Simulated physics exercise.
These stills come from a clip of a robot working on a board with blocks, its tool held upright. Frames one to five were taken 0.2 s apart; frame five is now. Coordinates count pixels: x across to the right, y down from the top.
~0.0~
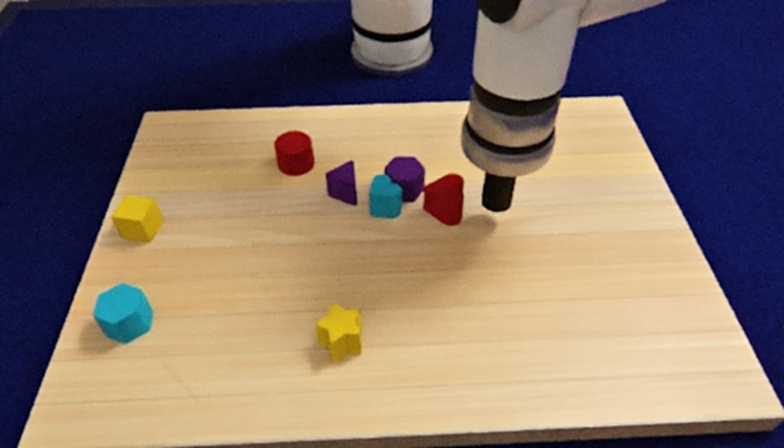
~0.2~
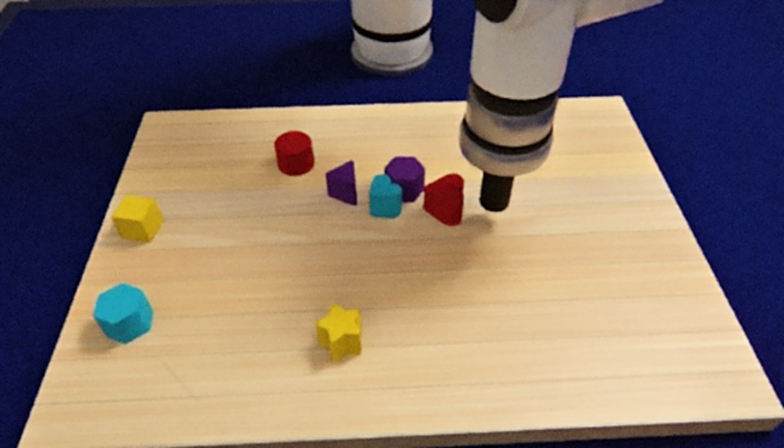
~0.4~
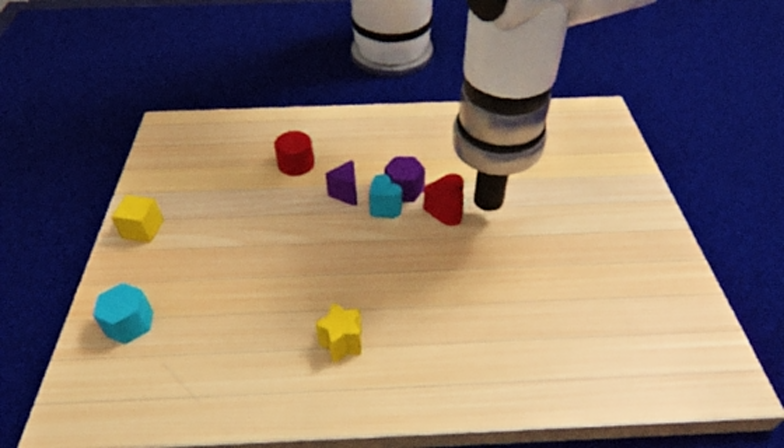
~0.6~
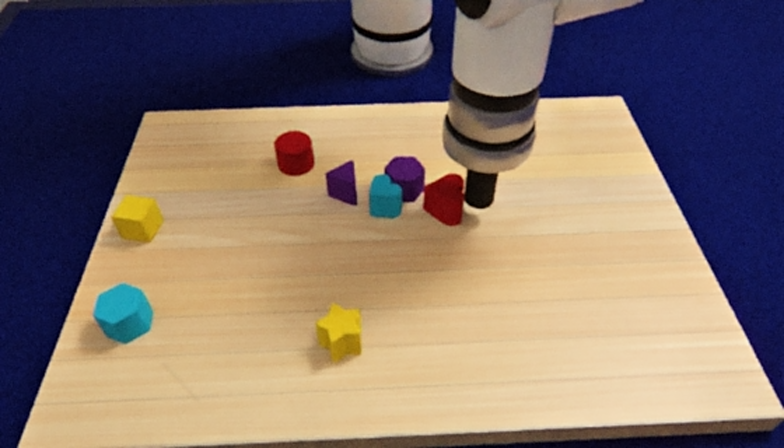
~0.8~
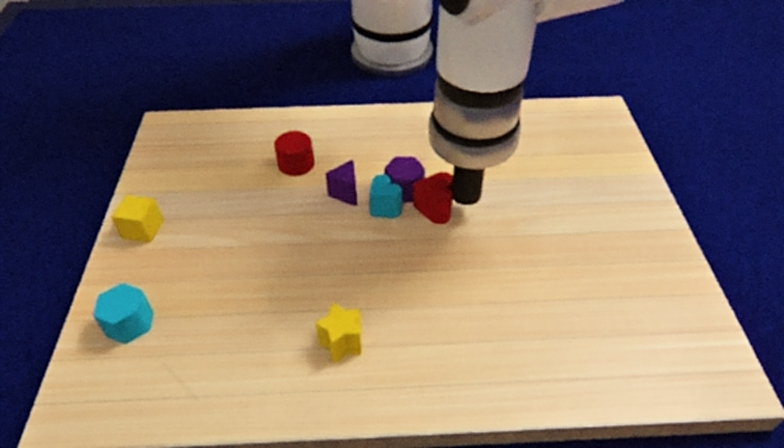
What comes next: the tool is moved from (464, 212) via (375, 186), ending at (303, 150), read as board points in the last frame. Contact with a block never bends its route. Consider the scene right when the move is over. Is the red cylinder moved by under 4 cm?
Short answer: Yes.
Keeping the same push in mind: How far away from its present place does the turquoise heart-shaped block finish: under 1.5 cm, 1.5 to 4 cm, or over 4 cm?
Between 1.5 and 4 cm.
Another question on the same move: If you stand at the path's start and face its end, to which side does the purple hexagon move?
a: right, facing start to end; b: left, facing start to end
Correct choice: A.
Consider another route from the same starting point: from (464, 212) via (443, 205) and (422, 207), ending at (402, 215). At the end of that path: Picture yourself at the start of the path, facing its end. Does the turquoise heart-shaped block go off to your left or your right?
It moves off to the left.
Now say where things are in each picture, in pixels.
In the first frame, tip of the tool (496, 202), middles of tops, red cylinder (293, 141), purple triangular block (344, 171), turquoise heart-shaped block (384, 186), purple hexagon (405, 167), red heart-shaped block (448, 188).
In the second frame, tool (494, 202), nothing pushed.
In the third frame, tool (488, 201), nothing pushed.
In the fourth frame, tool (479, 199), nothing pushed.
In the fifth frame, tool (466, 195), red cylinder (293, 141), purple triangular block (344, 171), turquoise heart-shaped block (384, 186), purple hexagon (405, 167), red heart-shaped block (437, 186).
On the path given first. One third of the way, tool (402, 179); purple triangular block (339, 173), turned 25° clockwise; turquoise heart-shaped block (359, 193), turned 15° anticlockwise; purple hexagon (364, 150), turned 40° clockwise; red heart-shaped block (373, 174).
Two thirds of the way, tool (348, 157); purple triangular block (308, 170); turquoise heart-shaped block (353, 194), turned 40° anticlockwise; purple hexagon (342, 131), turned 90° clockwise; red heart-shaped block (336, 169), turned 75° anticlockwise.
At the end, tool (301, 134); red cylinder (270, 139); purple triangular block (308, 170); turquoise heart-shaped block (353, 194), turned 40° anticlockwise; purple hexagon (331, 118), turned 155° clockwise; red heart-shaped block (336, 169), turned 75° anticlockwise.
